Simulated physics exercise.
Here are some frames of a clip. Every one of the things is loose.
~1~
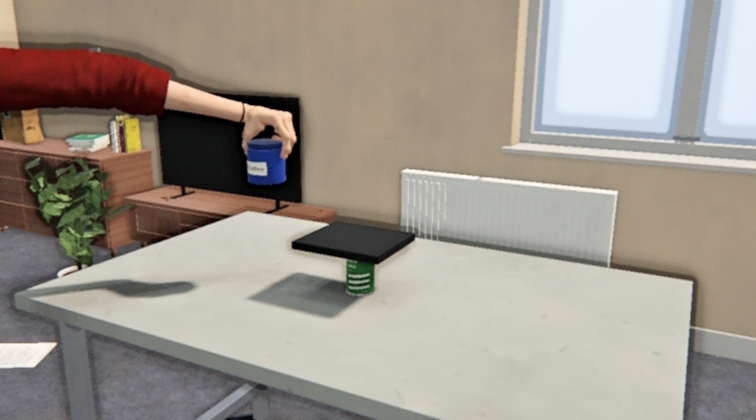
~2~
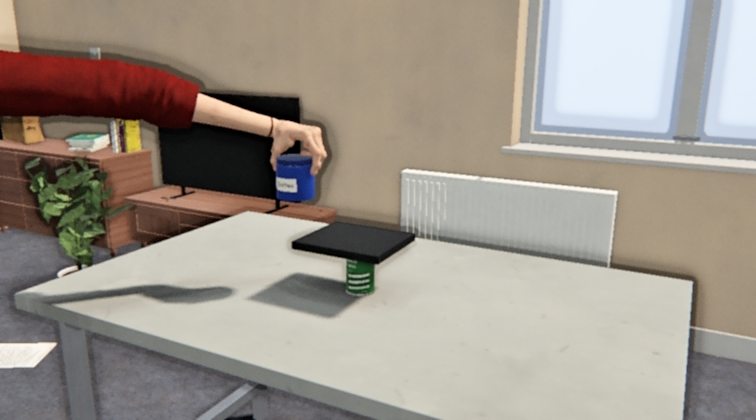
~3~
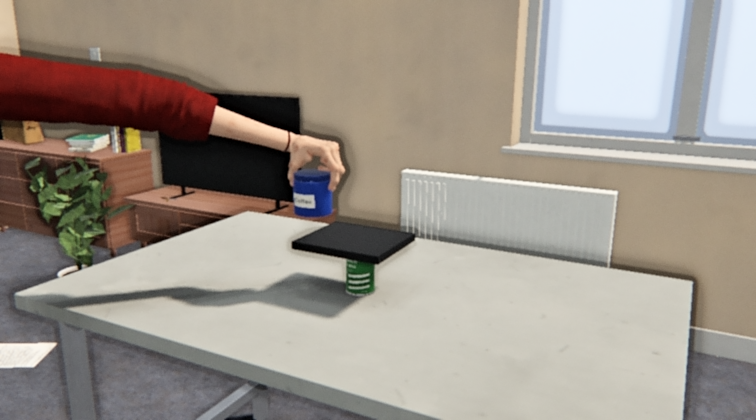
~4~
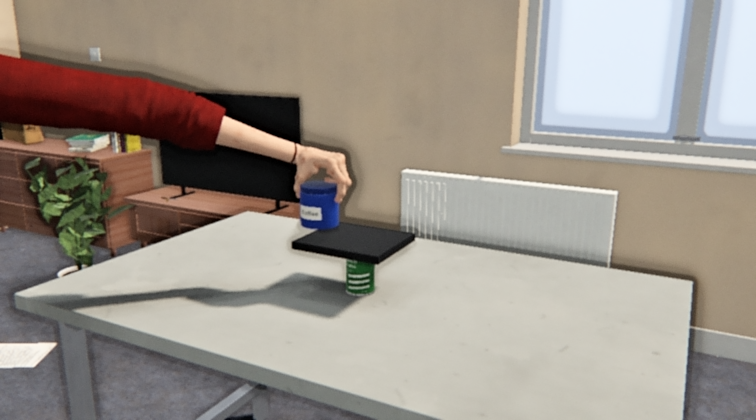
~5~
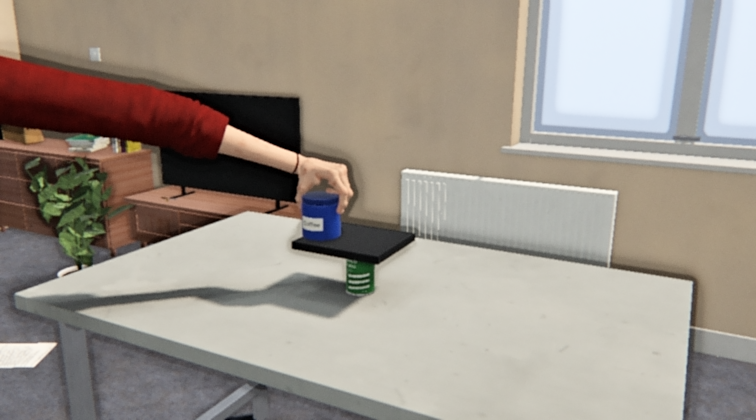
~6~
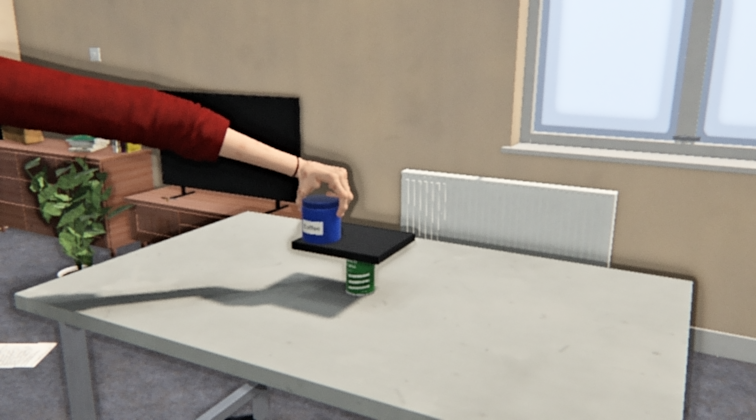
On a table, a hand lowers a blue jar onto a black board's left side.
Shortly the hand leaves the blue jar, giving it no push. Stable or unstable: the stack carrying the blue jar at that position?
The stack will not stay as built.
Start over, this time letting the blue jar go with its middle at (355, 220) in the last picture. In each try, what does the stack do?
The stack then stays standing.
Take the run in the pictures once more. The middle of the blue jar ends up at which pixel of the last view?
In the final view it sits at roughly (258, 278).
Then, 0.30 s later than the last frame, blue jar now fallen; black lid tilted by 64°.
Then, 0.40 s later than the last frame, black lid on its side.
Then, 0.70 s later than the last frame, black lid upside down.
Then, 0.90 s later than the last frame, black lid now fallen.
When it is over, fallen, black lid and blue jar; green tin as before. End places, in pixels of the last picture, blue jar near (258, 278). The stack loses its balance.
